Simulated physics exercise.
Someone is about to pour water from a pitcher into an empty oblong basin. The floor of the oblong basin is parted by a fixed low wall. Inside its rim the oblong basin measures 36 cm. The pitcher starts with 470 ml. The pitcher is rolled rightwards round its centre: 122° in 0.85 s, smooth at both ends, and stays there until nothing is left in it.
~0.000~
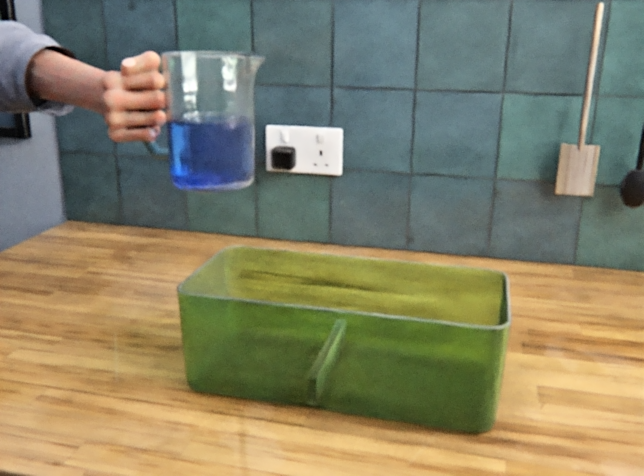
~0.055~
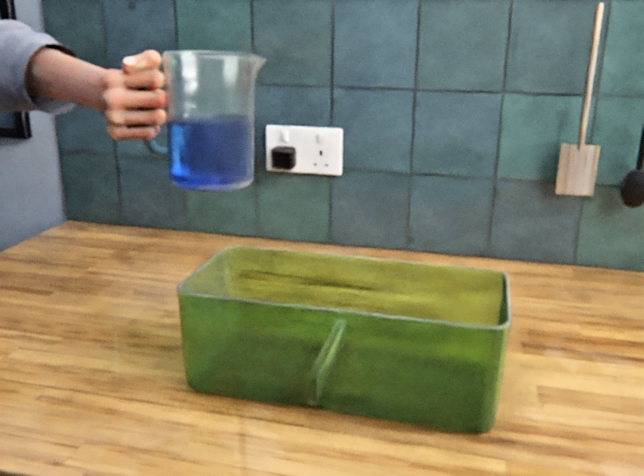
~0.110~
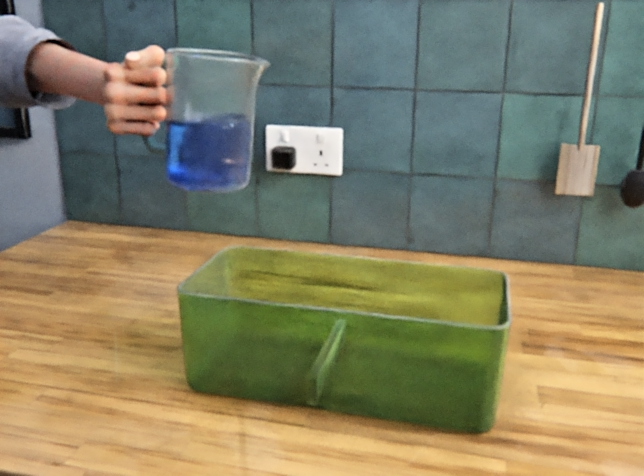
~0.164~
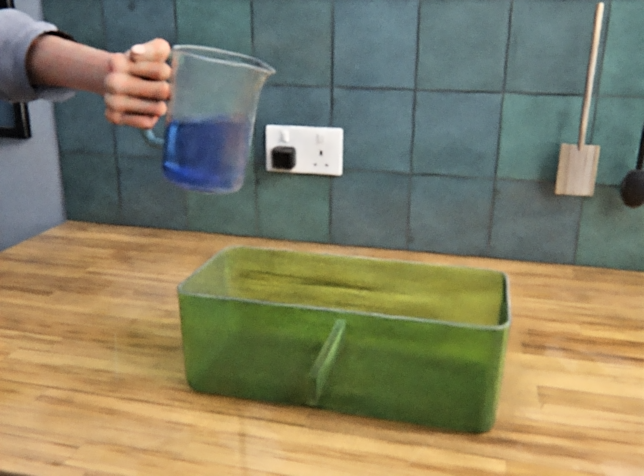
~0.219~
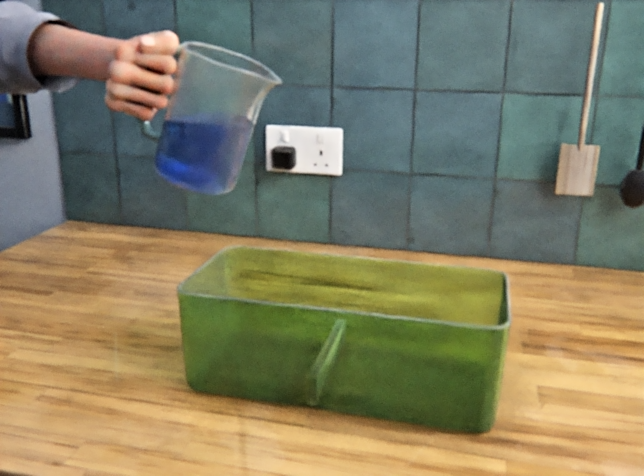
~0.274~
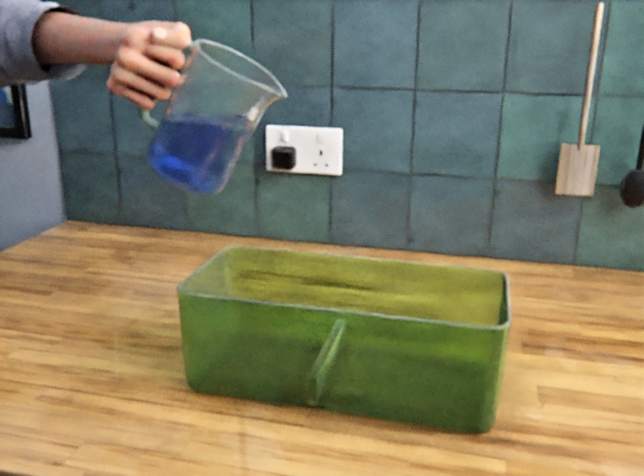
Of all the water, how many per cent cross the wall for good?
About 36 per cent.
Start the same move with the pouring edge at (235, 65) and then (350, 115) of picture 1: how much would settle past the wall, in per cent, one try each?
In turn about 5 and 85 per cent.
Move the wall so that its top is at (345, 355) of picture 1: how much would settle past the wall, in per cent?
Then about 15 per cent.
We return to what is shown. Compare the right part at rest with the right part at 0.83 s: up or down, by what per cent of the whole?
It goes up by about 10.
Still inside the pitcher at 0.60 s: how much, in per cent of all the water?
About 84 per cent.
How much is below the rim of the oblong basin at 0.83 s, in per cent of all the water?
Some 64 per cent.
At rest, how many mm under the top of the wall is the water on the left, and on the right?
Left about 22 mm, right about 30 mm.
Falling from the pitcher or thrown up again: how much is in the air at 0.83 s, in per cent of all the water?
Near 22 in a hundred.
Then, 0.60 s in, the tilt is 97° and 84 per cent is still to pour, 0 is left of the wall and 0 right of it.
Then, 0.83 s in, the tilt is 122° and 14 per cent is still to pour, 37 is left of the wall and 26 right of it.
Then, 1.08 s in, the tilt is 122° and 0 per cent is still to pour, 61 is left of the wall and 35 right of it.
Then, 1.35 s in, the tilt is 122° and 0 per cent is still to pour, 62 is left of the wall and 36 right of it.
Finally, 62 per cent lies left of the wall, 36 right of it and 2 outside.
